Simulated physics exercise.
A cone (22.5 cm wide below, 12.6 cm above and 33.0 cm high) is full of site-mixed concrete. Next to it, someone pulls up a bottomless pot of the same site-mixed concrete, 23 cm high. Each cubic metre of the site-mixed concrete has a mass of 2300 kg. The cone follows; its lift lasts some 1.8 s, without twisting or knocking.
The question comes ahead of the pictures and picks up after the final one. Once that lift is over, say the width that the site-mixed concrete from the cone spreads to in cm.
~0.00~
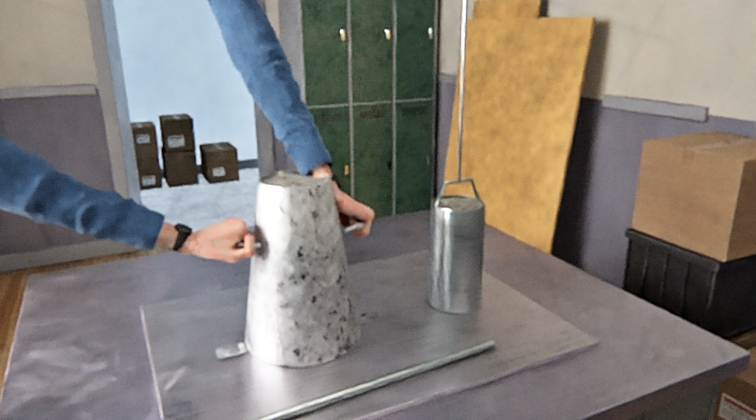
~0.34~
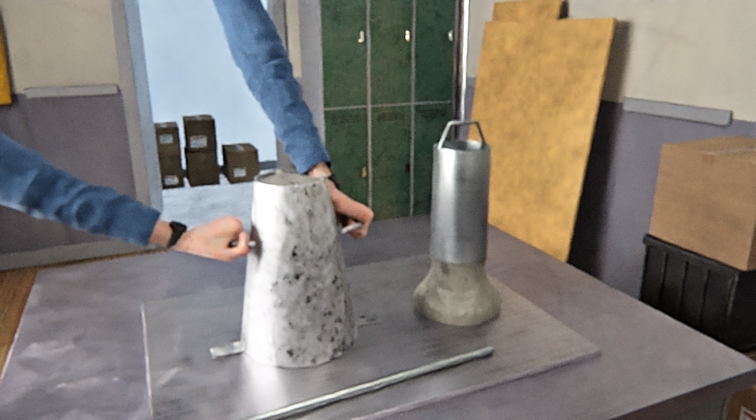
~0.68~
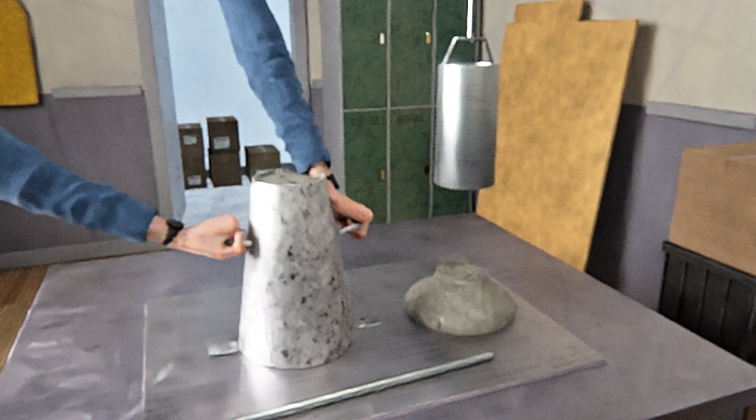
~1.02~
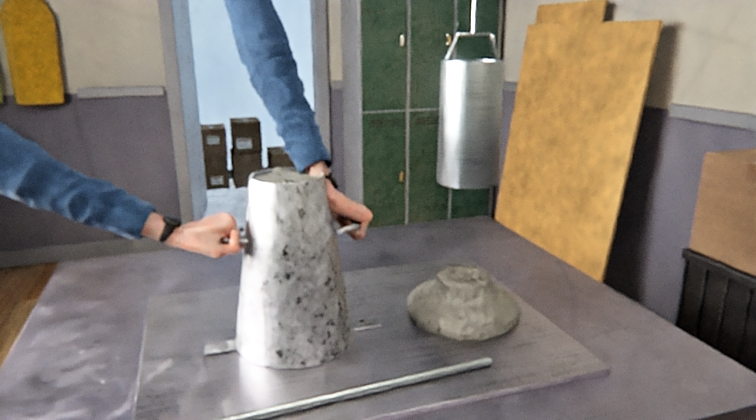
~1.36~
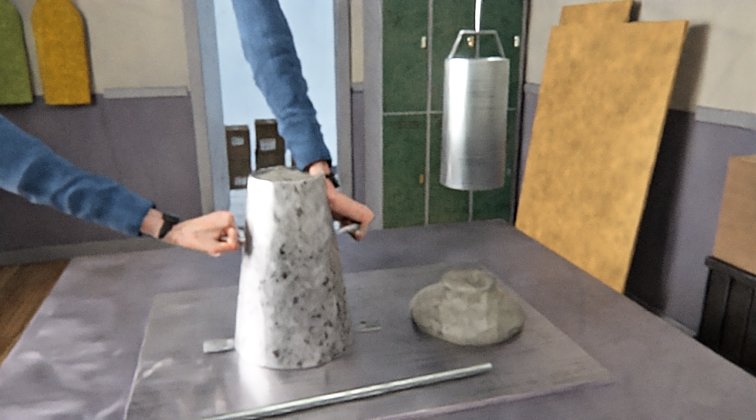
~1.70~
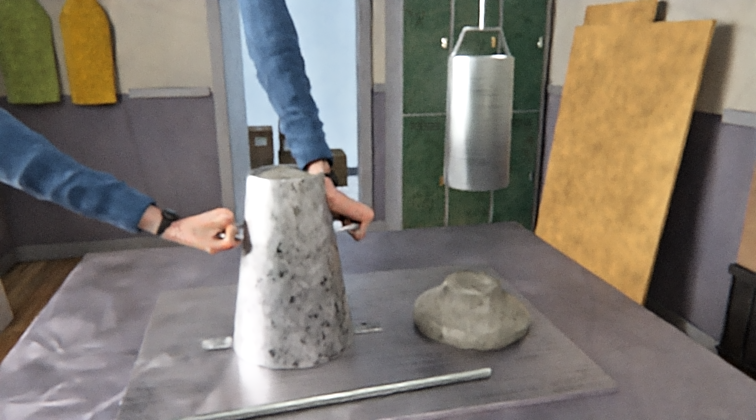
About 40 cm.
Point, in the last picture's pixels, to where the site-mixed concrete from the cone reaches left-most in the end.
About pixel (189, 352).
After 2.1 s, the cone is up 6.3 cm; the site-mixed concrete has come down 9.2 cm to 24 cm and is 29 cm wide.
After 2.6 s, the cone is up 21 cm; the site-mixed concrete has come down 21 cm to 12 cm and is 40 cm wide.
After 3.0 s, the cone is up 32 cm; the site-mixed concrete has come down 21 cm to 12 cm and is 40 cm wide.
After 3.6 s, the cone is clear; the site-mixed concrete has come down 21 cm to 12 cm and is 40 cm wide.
After 4.2 s, at rest, the cone is clear; the site-mixed concrete has come down 21 cm to 12 cm and is 40 cm wide.
